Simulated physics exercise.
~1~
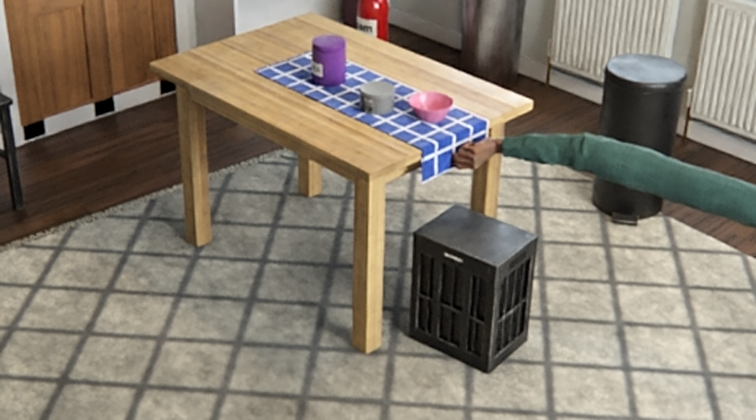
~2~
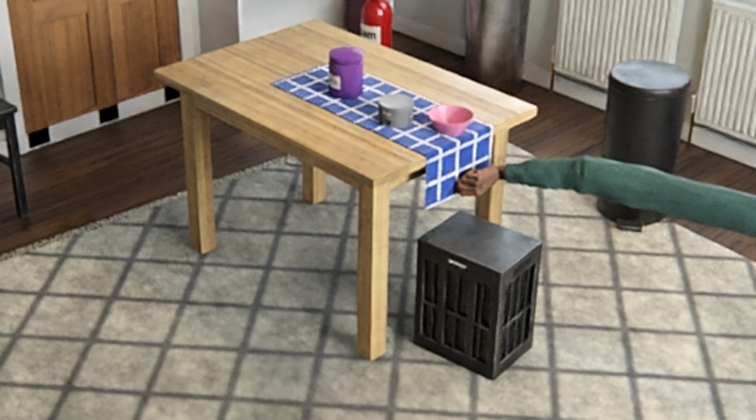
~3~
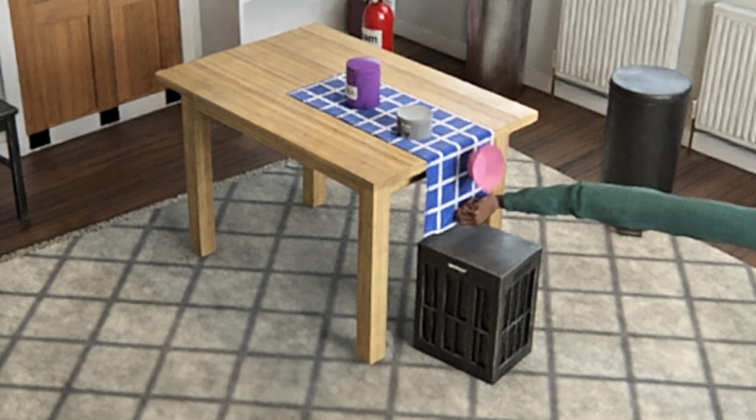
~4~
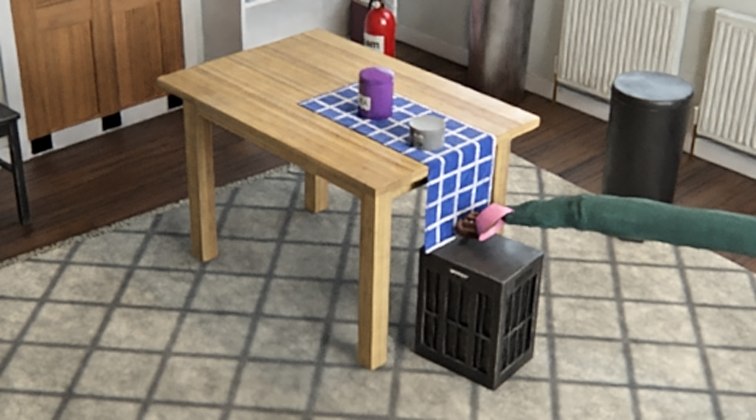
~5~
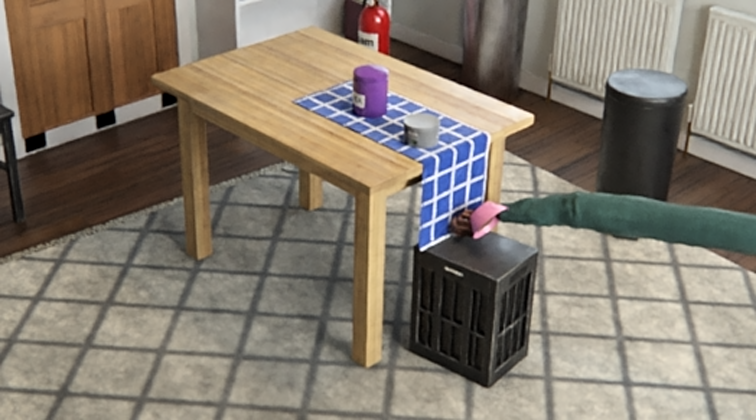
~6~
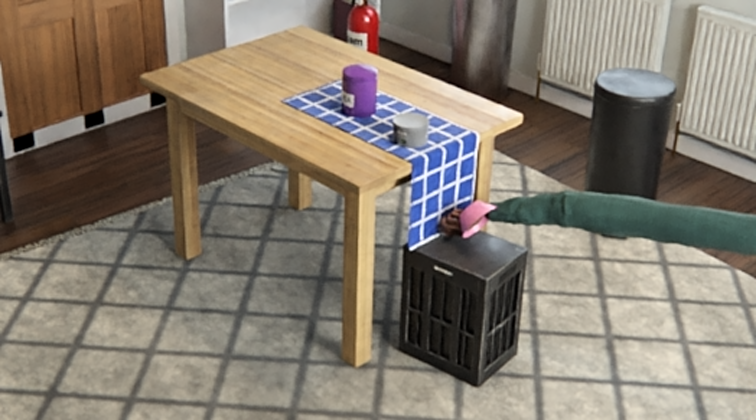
Kitchen table with a hand drawing a blue checked cloth down to a black crate, the pink bowl tipping off the end.
